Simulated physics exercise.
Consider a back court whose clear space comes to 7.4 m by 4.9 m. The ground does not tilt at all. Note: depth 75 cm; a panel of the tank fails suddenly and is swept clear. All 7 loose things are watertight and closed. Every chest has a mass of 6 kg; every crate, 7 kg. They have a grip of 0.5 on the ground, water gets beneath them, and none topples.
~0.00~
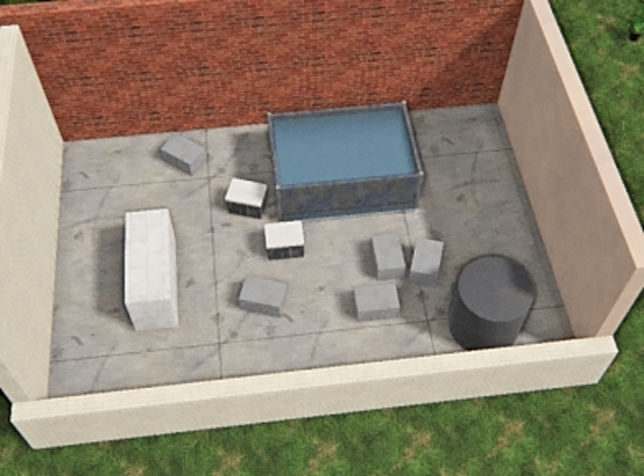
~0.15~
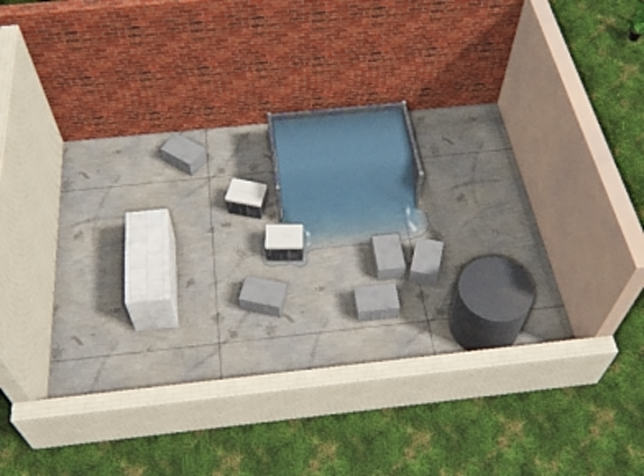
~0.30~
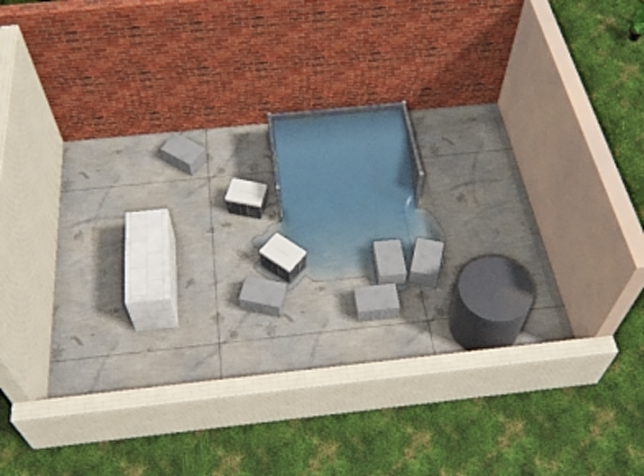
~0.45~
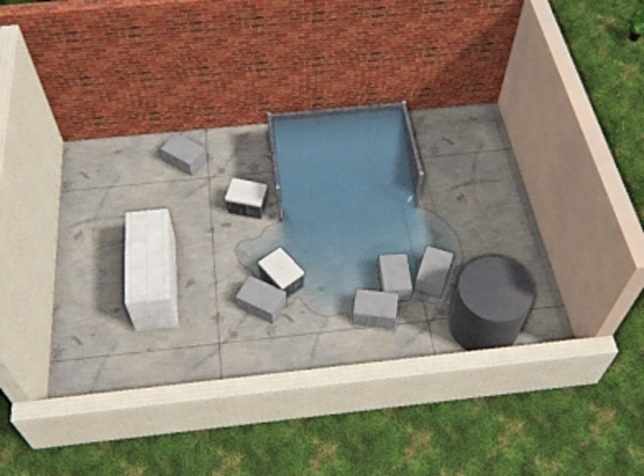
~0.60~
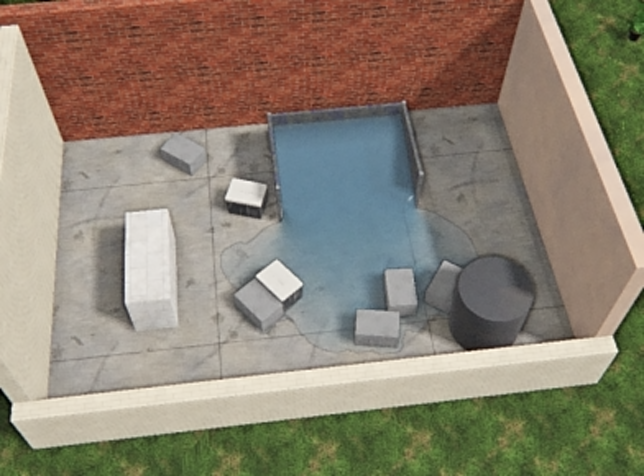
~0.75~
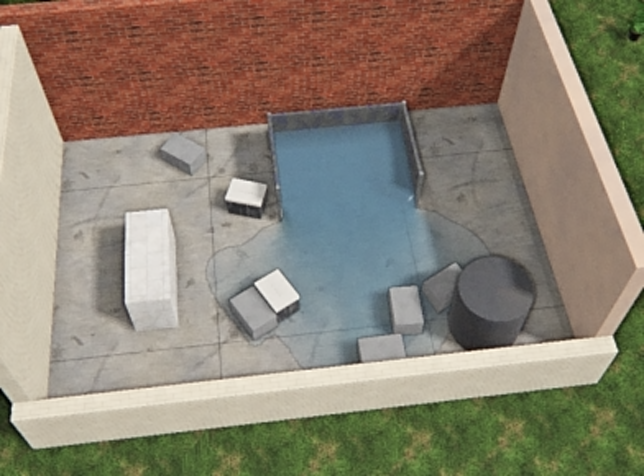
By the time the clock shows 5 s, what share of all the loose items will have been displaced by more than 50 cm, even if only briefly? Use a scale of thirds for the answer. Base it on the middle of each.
On that scale: Two thirds or more.
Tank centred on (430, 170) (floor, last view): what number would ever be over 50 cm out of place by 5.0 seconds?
Then the count would be 6.
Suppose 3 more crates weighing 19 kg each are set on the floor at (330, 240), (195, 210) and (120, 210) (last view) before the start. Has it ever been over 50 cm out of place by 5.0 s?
Outcome: Breaks the threshold first, stays within next, stays within last.
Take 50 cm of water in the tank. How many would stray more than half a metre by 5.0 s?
The answer would then be 5.
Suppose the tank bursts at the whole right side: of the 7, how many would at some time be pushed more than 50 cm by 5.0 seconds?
The answer would then be 5.
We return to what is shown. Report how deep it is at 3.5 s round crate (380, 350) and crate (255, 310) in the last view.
Depths: Near 15 cm, then near 7 cm.
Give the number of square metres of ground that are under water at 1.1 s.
About 14 m2.
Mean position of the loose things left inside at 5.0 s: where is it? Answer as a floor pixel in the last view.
Averaged position, last view: Near pixel (262, 220).
After 1.1 s 5 of 7 are over 50 cm from their spots; 4 afloat.
After 2.2 s 5 of 7 are over 50 cm from their spots; 5 afloat.
After 3.5 s 5 of 7 are over 50 cm from their spots; 4 afloat.
After 5.0 s 5 of 7 are over 50 cm from their spots, and 5 have been at some point; 5 afloat.
